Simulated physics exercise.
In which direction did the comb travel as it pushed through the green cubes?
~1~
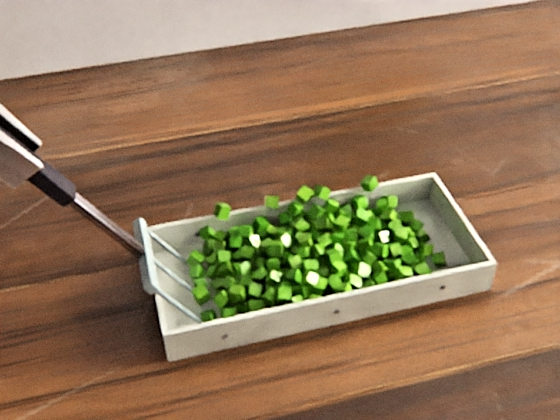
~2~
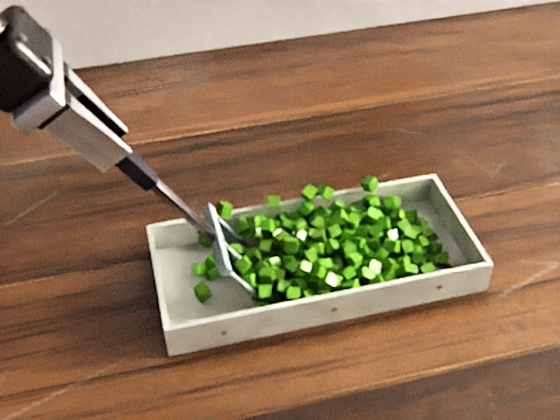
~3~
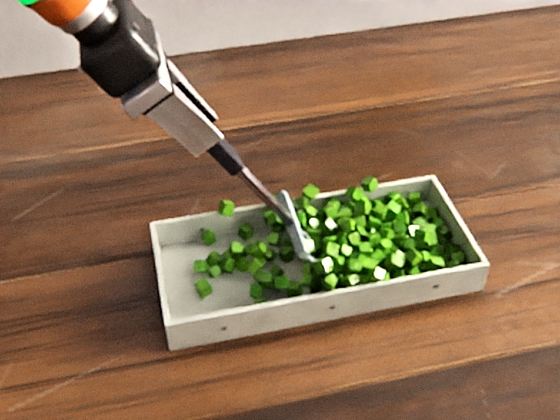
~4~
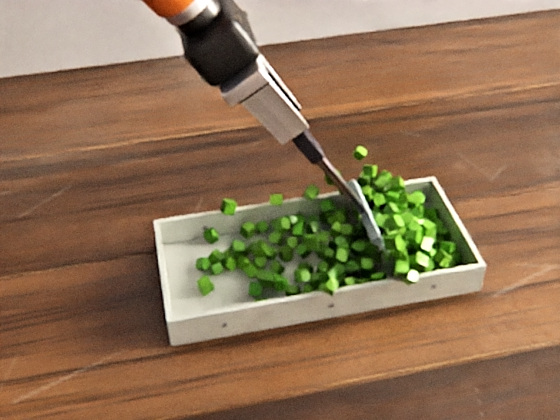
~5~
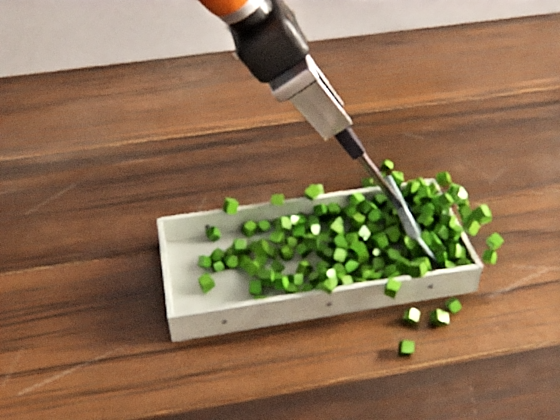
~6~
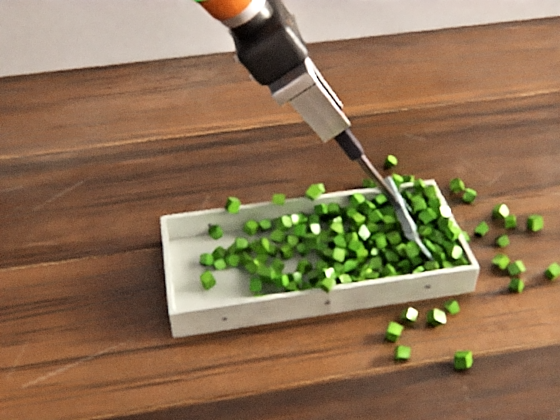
The comb travelled to the right, from the left end of the tray towards the right end.
